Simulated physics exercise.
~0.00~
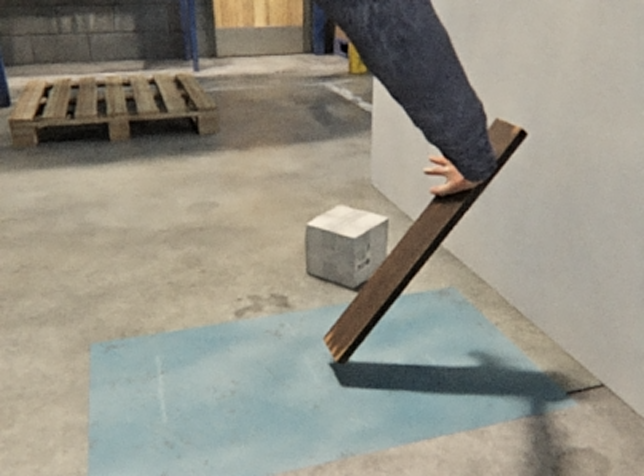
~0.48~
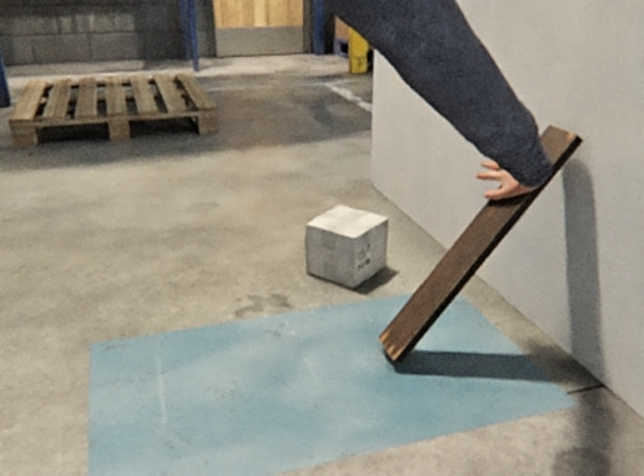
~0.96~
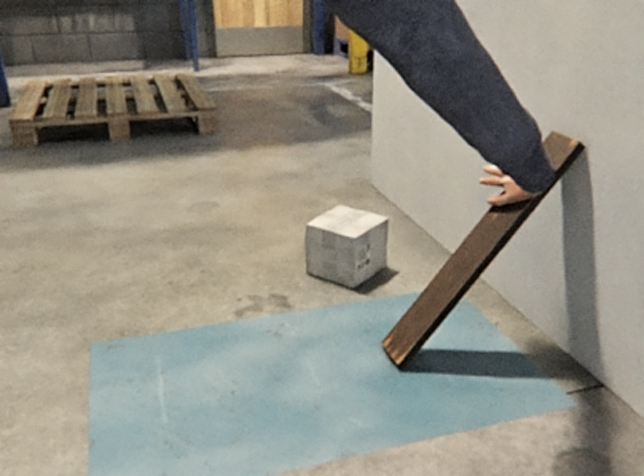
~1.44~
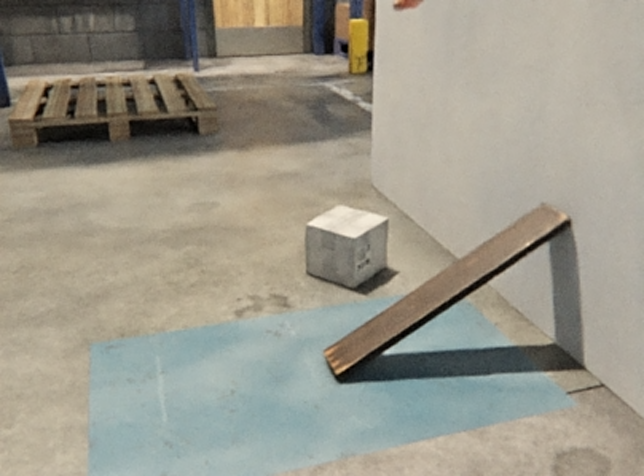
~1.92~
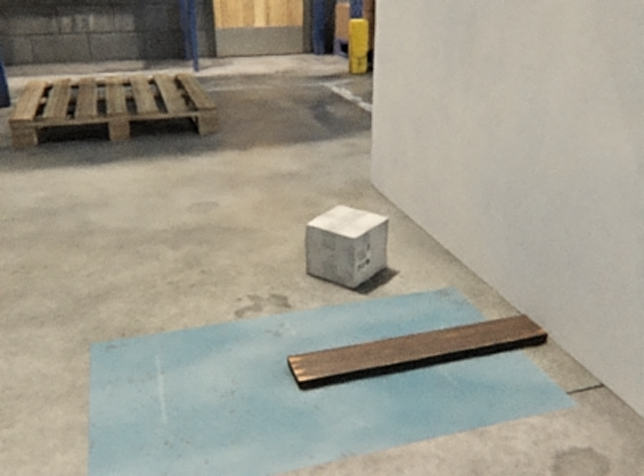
The video shows a hand leaning a dark plank against a bare wall above a blue floor patch, near a white box. The hand lets go and withdraws, and the plank slides down the wall until it lies flat on the floor, while the box stays still.
